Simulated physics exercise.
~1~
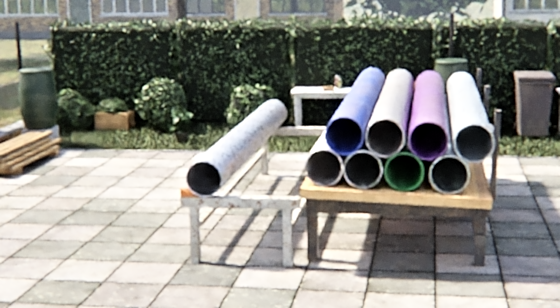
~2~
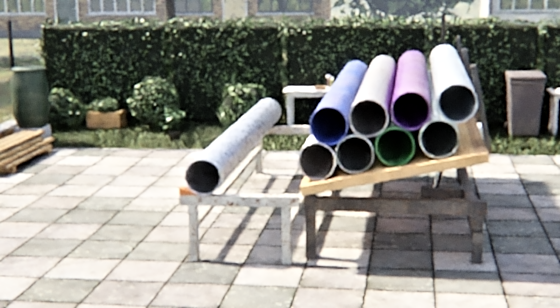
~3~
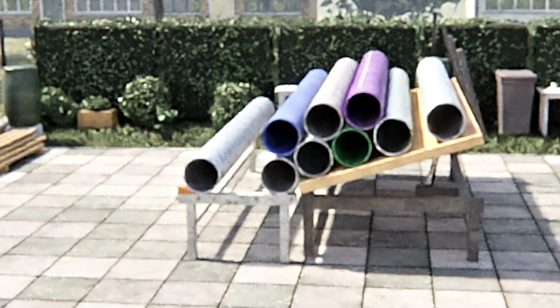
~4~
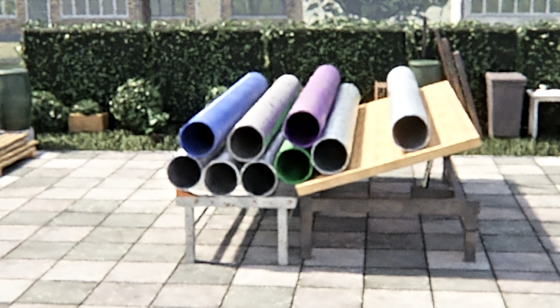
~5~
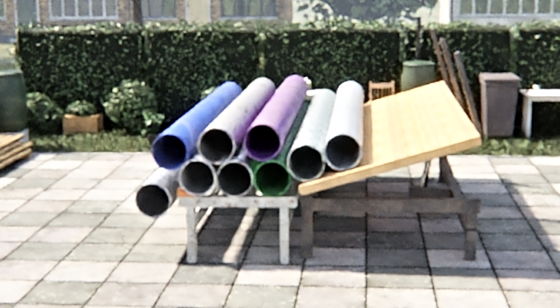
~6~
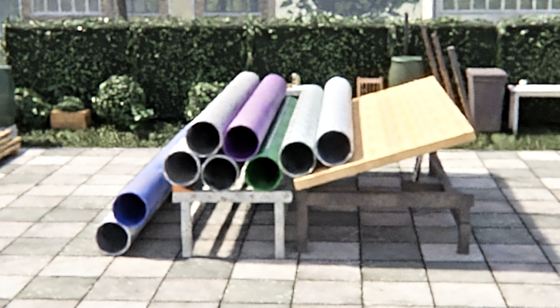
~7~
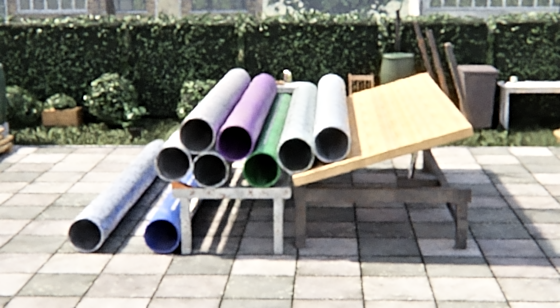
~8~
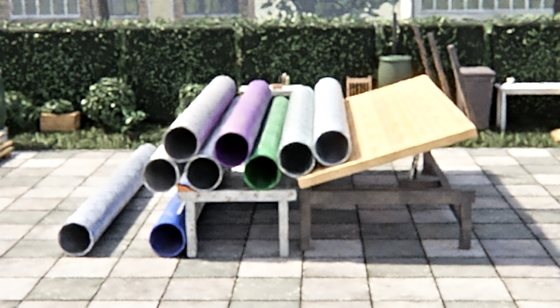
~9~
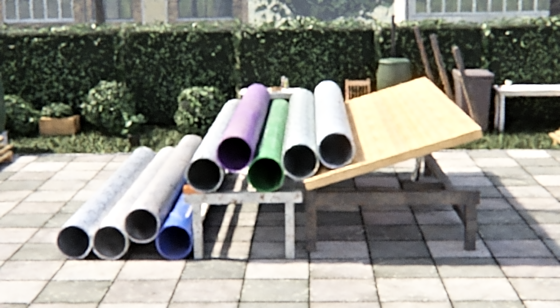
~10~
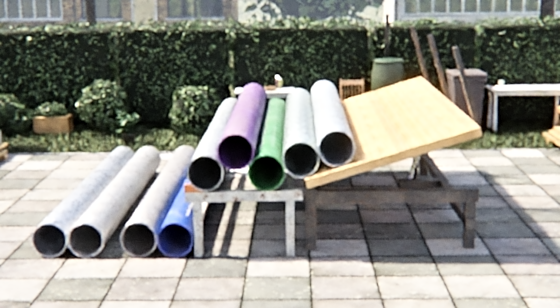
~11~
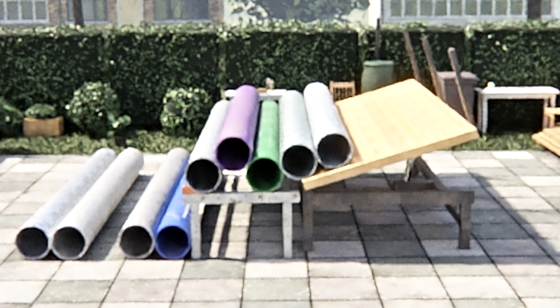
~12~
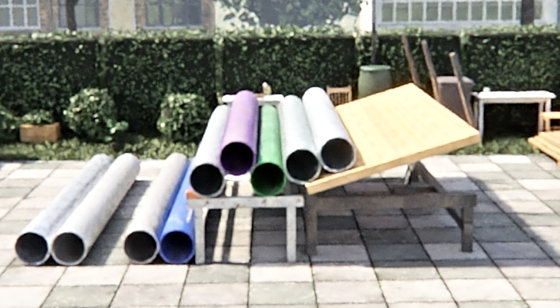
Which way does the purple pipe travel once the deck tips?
It moves to the left, going from the deck over to the rack.
